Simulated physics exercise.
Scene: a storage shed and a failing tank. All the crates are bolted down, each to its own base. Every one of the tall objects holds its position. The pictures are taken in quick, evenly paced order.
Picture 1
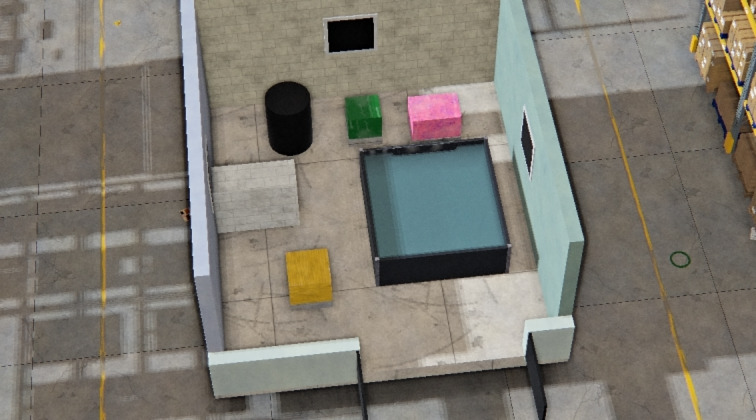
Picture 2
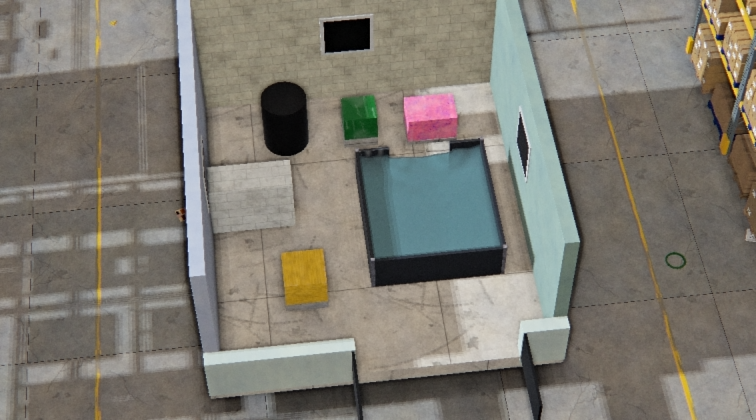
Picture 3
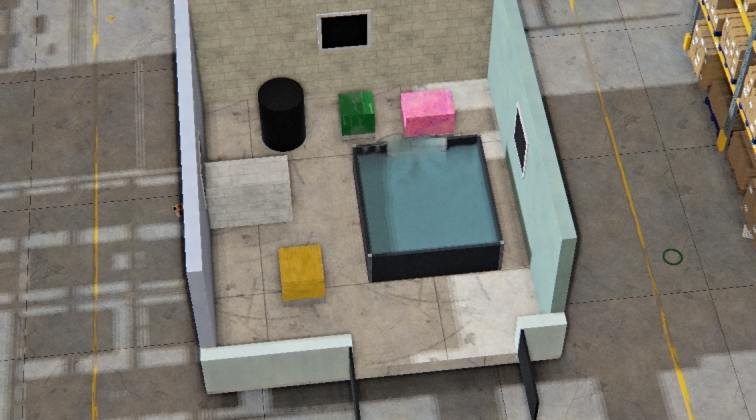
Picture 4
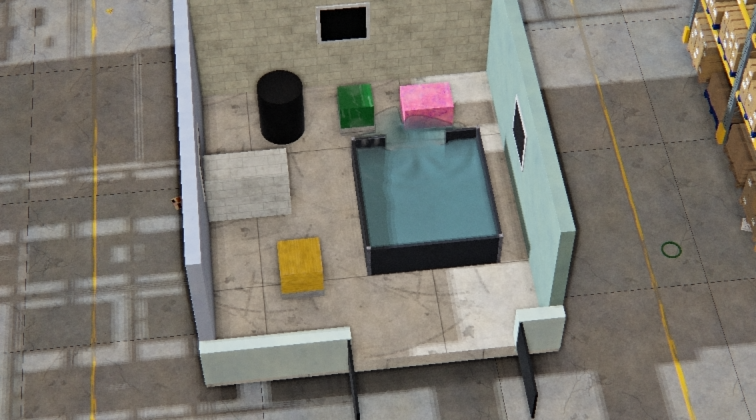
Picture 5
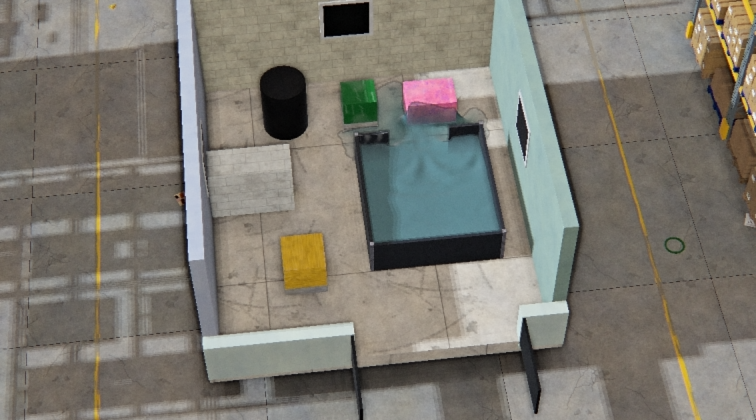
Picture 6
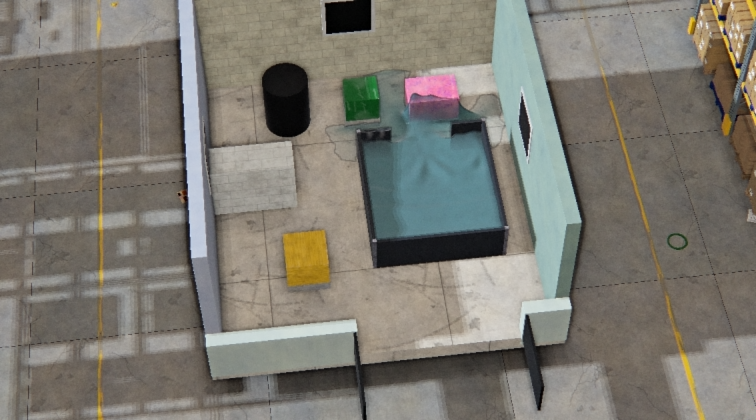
A pale-walled shed with a dark-sided tank inside stood open to view, and water poured from a gap in the tank's far side, spreading across the floor around the pink and green boxes.
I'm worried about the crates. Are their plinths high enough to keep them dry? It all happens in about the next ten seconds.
Well, the yellow crate will stay dry, the green crate will get wet, the pink crate will get wet.
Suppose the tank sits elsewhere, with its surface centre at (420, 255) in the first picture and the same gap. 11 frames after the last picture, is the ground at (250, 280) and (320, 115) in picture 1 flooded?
Not reached, submerged.
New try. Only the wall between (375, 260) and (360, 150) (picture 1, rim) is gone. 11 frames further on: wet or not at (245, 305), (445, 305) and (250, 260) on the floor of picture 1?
Going through them in turn: Reached by the flood, then still unsoaked, then reached by the flood.
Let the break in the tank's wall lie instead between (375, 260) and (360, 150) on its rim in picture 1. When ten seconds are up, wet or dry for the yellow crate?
In my view the yellow one gets reached.
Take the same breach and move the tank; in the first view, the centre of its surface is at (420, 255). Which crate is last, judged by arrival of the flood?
That would be the crate marked yellow.
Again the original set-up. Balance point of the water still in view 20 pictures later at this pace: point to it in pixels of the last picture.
Roughly (416, 169).
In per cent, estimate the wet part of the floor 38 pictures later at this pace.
Around 80 percent of it.
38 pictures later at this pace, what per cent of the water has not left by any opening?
Estimate: Close to 96 %.
A moment on, water covers 25 % of the floor; the yellow crate not reached, the green crate water round its plinth, the pink crate water round its plinth.
Next, water covers 45 % of the floor; the yellow crate not reached, the green crate water round its plinth, the pink crate water round its plinth.
Then, water covers 60 % of the floor; the yellow crate water round its plinth, the green crate water round its plinth, the pink crate water round its plinth.
Later, water covers 80 % of the floor; the yellow crate water round its plinth, the green crate water round its plinth, the pink crate water round its plinth.
In the end, water covers 100 % of the floor; the yellow crate stayed above the water, the green crate was topped, the pink crate was topped.
